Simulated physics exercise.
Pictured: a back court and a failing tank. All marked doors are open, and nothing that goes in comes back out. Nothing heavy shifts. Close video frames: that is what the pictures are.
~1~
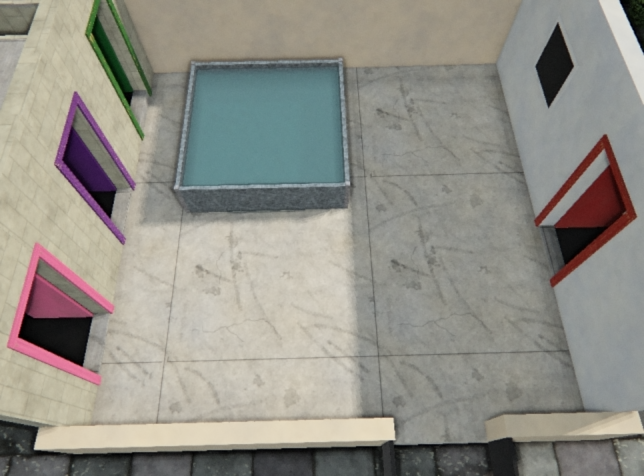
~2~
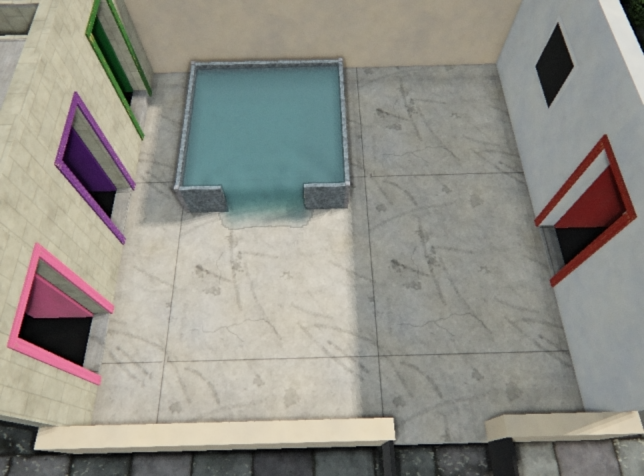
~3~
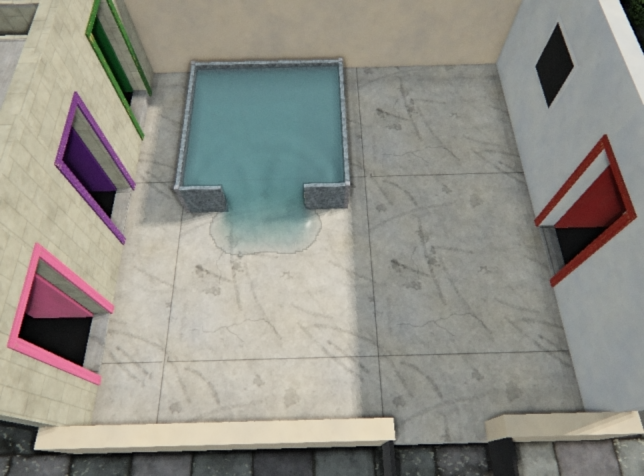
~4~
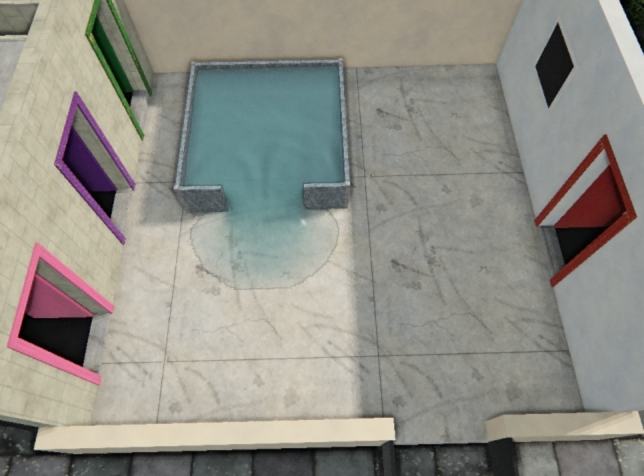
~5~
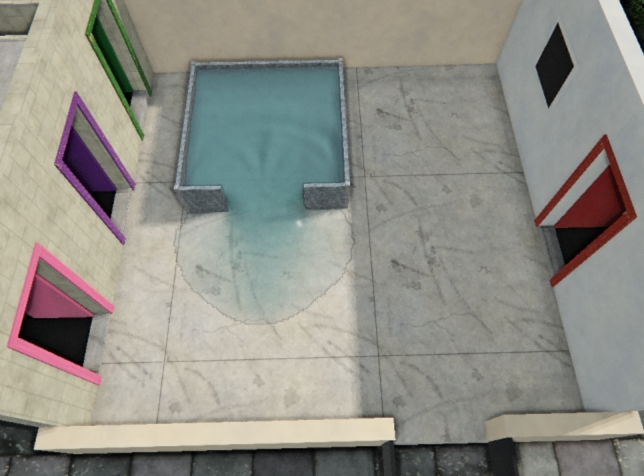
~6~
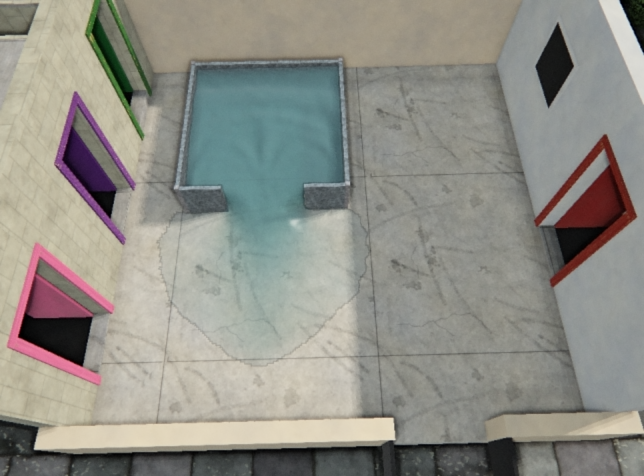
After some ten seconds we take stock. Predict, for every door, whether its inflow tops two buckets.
In order: The green door is going to allow two buckets or less; the pink door is going to allow over two buckets; the red door is going to allow two buckets or less; the purple door is going to allow two buckets or less.
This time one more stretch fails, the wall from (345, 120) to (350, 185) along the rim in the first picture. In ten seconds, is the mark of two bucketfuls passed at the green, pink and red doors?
In that case the green door undershoots, while the pink door overshoots and the red door overshoots.
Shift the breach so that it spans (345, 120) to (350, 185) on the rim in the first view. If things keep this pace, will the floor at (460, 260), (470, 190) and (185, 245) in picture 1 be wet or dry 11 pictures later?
Following the listed order, the three come out reached by the spill, reached by the spill and not reached.
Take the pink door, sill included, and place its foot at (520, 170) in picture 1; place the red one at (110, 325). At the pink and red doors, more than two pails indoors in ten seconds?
In short: Pink door takes less; red door passes that mark.
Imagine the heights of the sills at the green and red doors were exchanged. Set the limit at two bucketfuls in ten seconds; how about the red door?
In that case the red door falls short.
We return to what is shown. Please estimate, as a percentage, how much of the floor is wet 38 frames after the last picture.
It comes out near 70 percent.
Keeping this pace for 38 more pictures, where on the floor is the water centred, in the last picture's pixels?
My guess is about (283, 244).
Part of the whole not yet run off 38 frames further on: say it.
Around 88 parts in a hundred.
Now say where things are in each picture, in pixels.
The first frame shows still water in the open tank at (265, 123).
In the second frame, the front is at (225, 220), out from the gap at (266, 200).
In the third frame, water pours out at (266, 202) and has run to (227, 247).
In the fourth frame, the front is at (236, 283), out from the gap at (266, 202).
In the fifth frame, water pours out at (266, 201) and has run to (246, 317).
In the sixth frame, the front is at (249, 358), out from the gap at (266, 201).
A moment on, water covers 30 % of the floor; the green door not reached, the pink door not reached, the red door not reached, the purple door not reached.
Next, water covers 35 % of the floor; the green door not reached, the pink door under two buckets in, the red door not reached, the purple door not reached.
Then, water covers 45 % of the floor; the green door not reached, the pink door far over two buckets in, the red door not reached, the purple door not reached.
Later, water covers 70 % of the floor; the green door wet at the sill, nothing in, the pink door far over two buckets in, the red door wet at the sill, nothing in, the purple door wet at the sill, nothing in.
In the end, water covers 100 % of the floor; the green door wet at the sill, nothing in, the pink door far over two buckets in, the red door under two buckets in, the purple door wet at the sill, nothing in.
